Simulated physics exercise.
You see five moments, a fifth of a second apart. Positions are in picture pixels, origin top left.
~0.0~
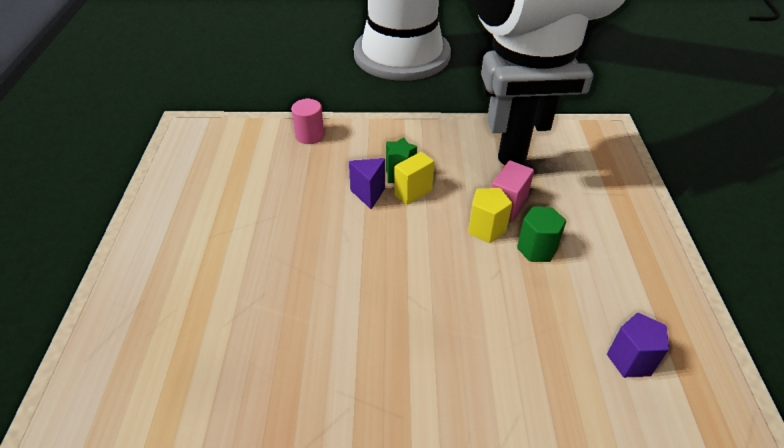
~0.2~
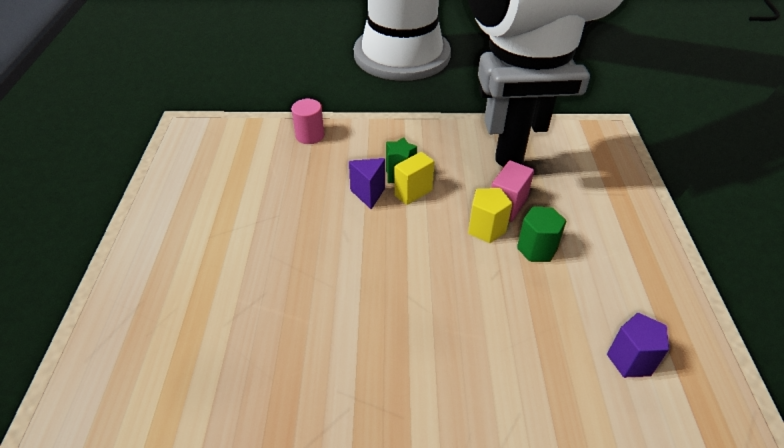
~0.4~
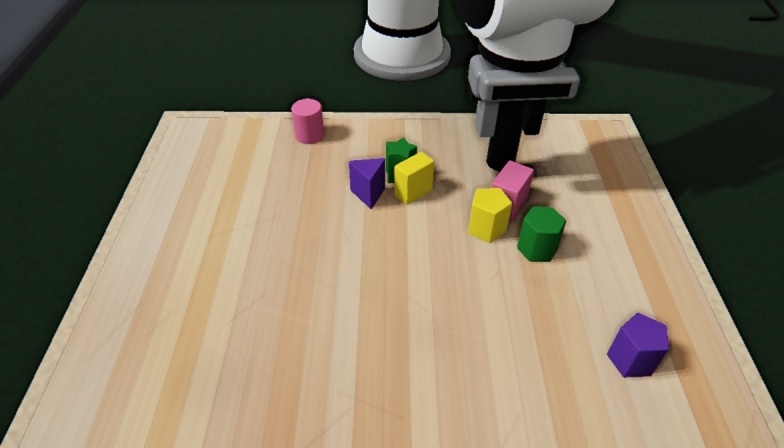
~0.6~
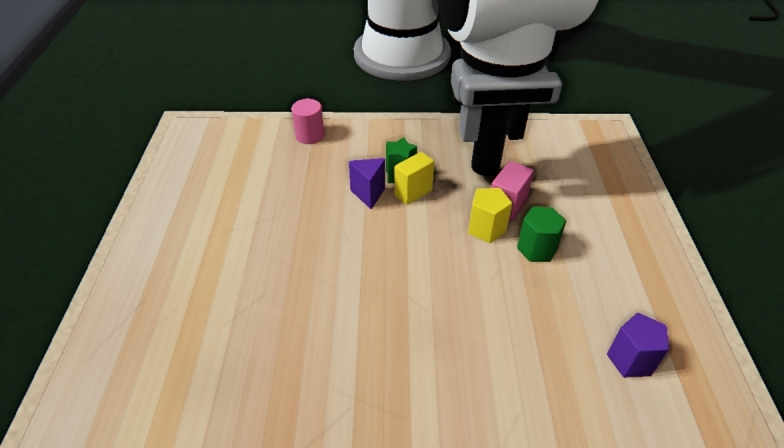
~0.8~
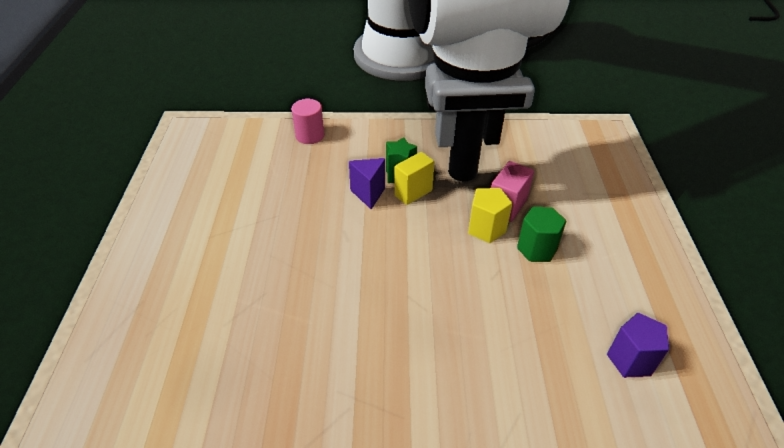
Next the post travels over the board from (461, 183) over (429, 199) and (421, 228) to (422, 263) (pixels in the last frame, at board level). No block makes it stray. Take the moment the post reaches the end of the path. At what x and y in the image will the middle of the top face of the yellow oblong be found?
Put as a pixel place, it's (391, 170).
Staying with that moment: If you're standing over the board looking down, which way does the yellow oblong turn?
It turns round clockwise.
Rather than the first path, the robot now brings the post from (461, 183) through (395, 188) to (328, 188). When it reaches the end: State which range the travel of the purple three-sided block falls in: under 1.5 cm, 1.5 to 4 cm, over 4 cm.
The shift is above 4 cm.
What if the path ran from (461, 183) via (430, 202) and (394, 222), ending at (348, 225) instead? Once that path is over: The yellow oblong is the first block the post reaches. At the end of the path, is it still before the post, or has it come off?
I believe the yellow oblong loses its place ahead of the post and slips off.
The first path, step by step. One third of the way, post (429, 188); purple three-sided block (363, 165); yellow oblong (395, 167), turned 25° clockwise.
Two thirds of the way, post (422, 218); purple three-sided block (361, 164); yellow oblong (391, 170), turned 50° clockwise.
At the end, post (423, 252); purple three-sided block (361, 164); green star block unmoved; yellow oblong (391, 170), turned 50° clockwise.
